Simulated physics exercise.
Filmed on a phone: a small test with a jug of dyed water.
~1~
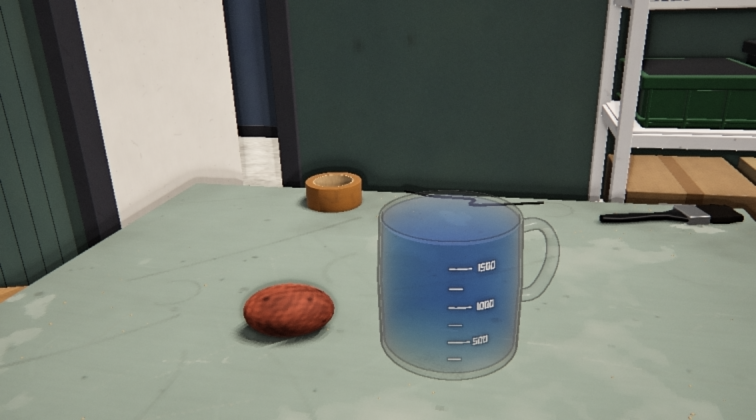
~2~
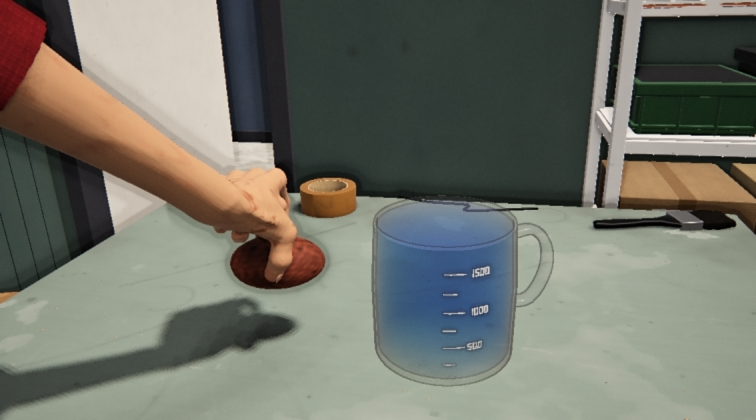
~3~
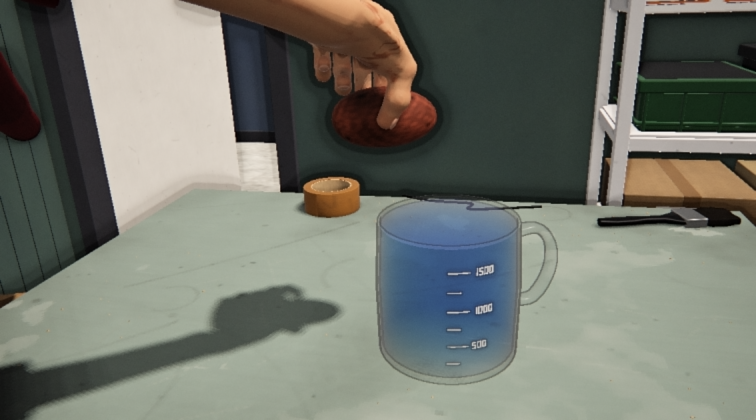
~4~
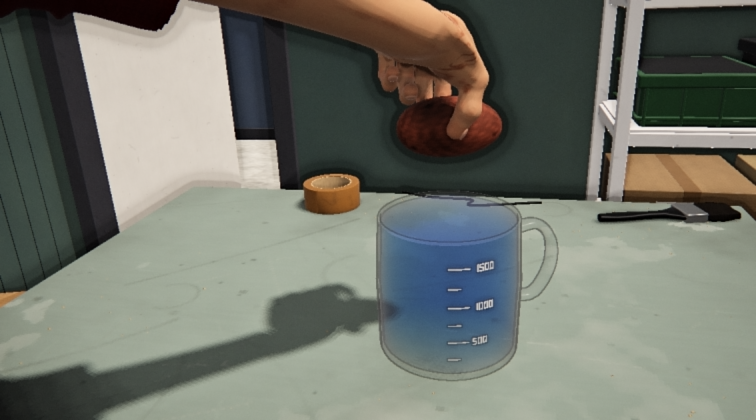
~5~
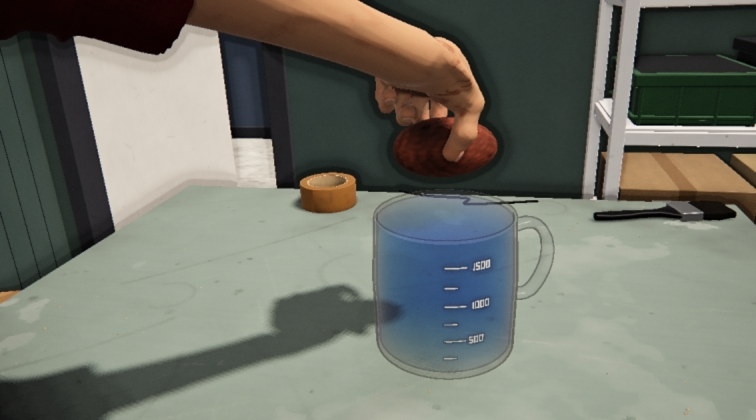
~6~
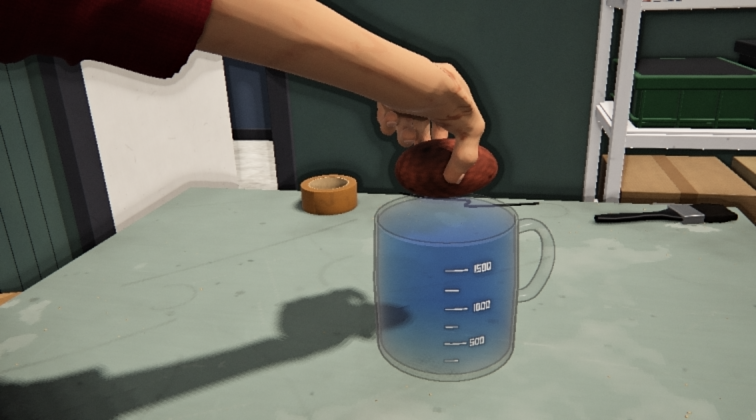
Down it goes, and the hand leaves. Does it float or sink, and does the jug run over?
In the dyed water it sinks. The jug runs over.
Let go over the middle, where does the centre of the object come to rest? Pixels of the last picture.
Roughly at (445, 311).
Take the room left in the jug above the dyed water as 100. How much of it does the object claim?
I make it 240 per cent.
Shortly, the potato enters the dyed water; the jug is full to the brim.
Then, the potato goes on down; the jug is full to the brim; the top is wet.
At the finish, the potato is at the bottom; the jug is full to the brim; the top is wet.
